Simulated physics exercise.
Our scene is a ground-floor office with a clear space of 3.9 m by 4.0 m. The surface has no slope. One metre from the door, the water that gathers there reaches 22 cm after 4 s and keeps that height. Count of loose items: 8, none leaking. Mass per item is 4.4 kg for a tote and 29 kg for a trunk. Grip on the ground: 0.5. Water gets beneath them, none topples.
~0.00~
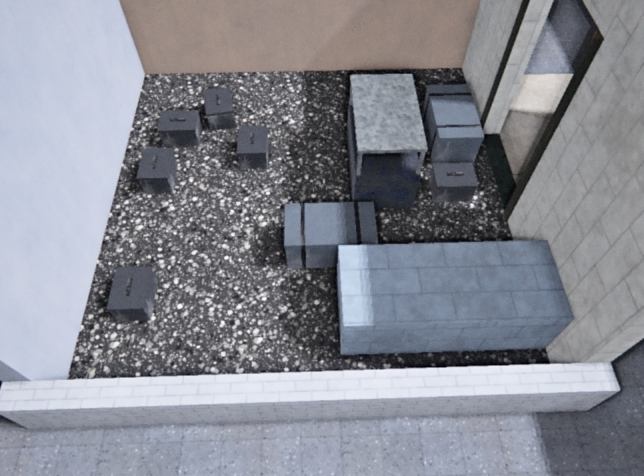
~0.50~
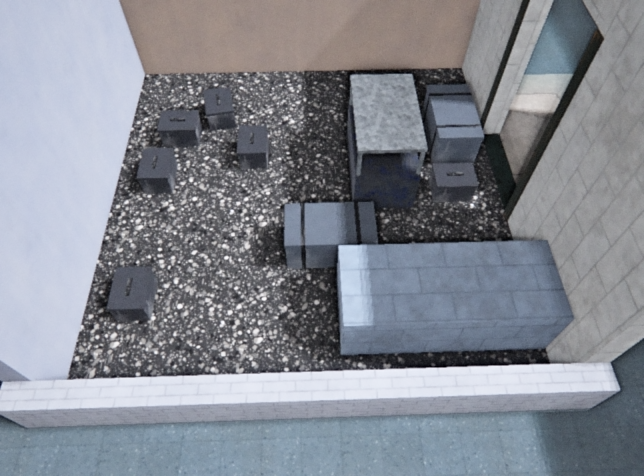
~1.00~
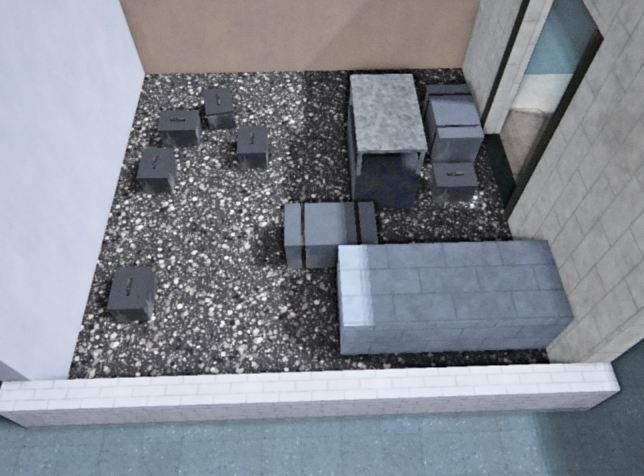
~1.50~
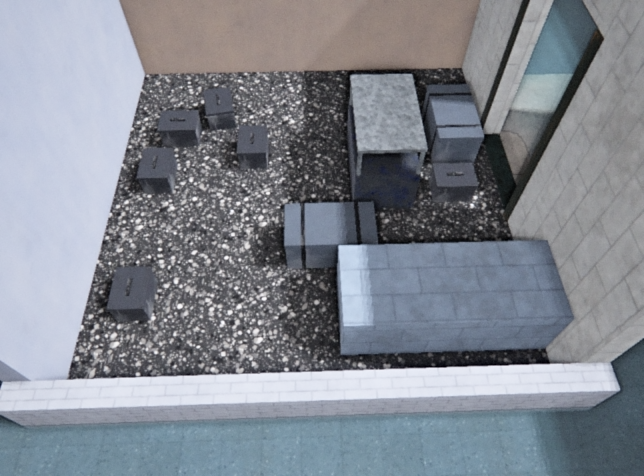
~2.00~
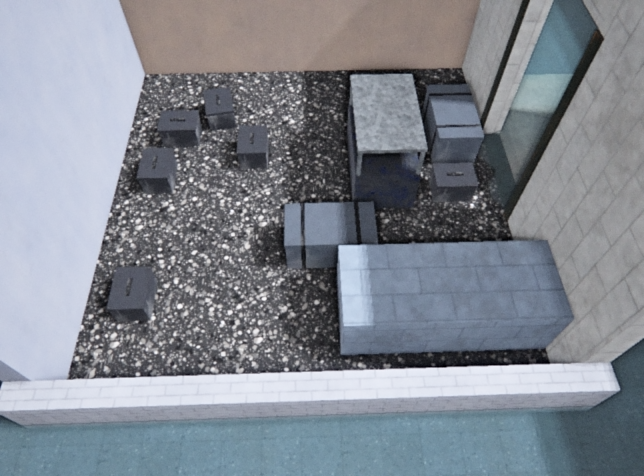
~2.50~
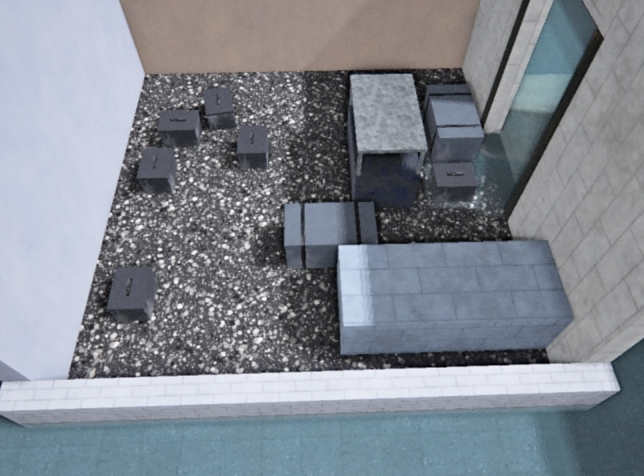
In this clip, teal water spreads across the paved ground outside a low-walled, gravel-textured space holding dark boxes and larger grey blocks, then appears beyond the doorway at right and reaches just inside, while the objects stay still.
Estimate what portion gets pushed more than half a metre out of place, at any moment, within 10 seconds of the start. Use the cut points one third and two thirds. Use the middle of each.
It falls at two thirds or above.
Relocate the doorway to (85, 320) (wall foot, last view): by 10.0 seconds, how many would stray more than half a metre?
In that case the number is 3.
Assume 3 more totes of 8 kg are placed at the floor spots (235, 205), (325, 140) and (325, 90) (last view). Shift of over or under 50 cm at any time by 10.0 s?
Order as asked - falls below the limit, falls below the limit, exceeds the limit.
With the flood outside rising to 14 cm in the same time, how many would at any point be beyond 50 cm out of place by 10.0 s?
Under that setup the answer is 2.
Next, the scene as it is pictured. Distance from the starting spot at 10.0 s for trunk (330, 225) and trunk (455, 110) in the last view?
60 cm, 300 cm.
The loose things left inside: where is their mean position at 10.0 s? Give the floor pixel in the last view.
They average out to somewhere around (190, 201).
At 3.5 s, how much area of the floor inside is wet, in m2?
Some 2.0 m2.
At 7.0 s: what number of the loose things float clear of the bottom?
The count is 1.
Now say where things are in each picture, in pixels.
In the first picture, a tote at (129, 287), on the bottom; a tote at (155, 163) rests on the ground; water covers 0.0 m2; 0 of 8 have shifted.
In the second picture, a tote at (129, 287) rests on the ground; a tote at (155, 163), on the bottom; water covers 0.0 m2; 0 of 8 have shifted.
In the third picture, a tote at (129, 287) rests on the ground; a tote at (155, 163), on the bottom; water covers 0.0 m2; 0 of 8 have shifted.
In the fourth picture, a tote at (129, 287), on the bottom; a tote at (155, 163), on the bottom; 0.0 m2 under water; 0 of 8 have shifted.
In the fifth picture, a tote at (129, 287) rests on the ground; a tote at (155, 163), on the bottom; water covers 0.0 m2; 0 of 8 have shifted.
In the sixth picture, a tote at (129, 287) rests on the ground; a tote at (155, 163), on the bottom; water covers 0.4 m2; 0 of 8 have shifted.
After 3.5 s 0 of 8 are over 50 cm from their spots; 1 afloat.
After 4.5 s 1 of 8 are over 50 cm from their spots; 1 afloat.
After 7.0 s 2 of 8 are over 50 cm from their spots; 1 afloat.
After 10.0 s 6 of 8 are over 50 cm from their spots, and 6 have been at some point; 6 afloat.
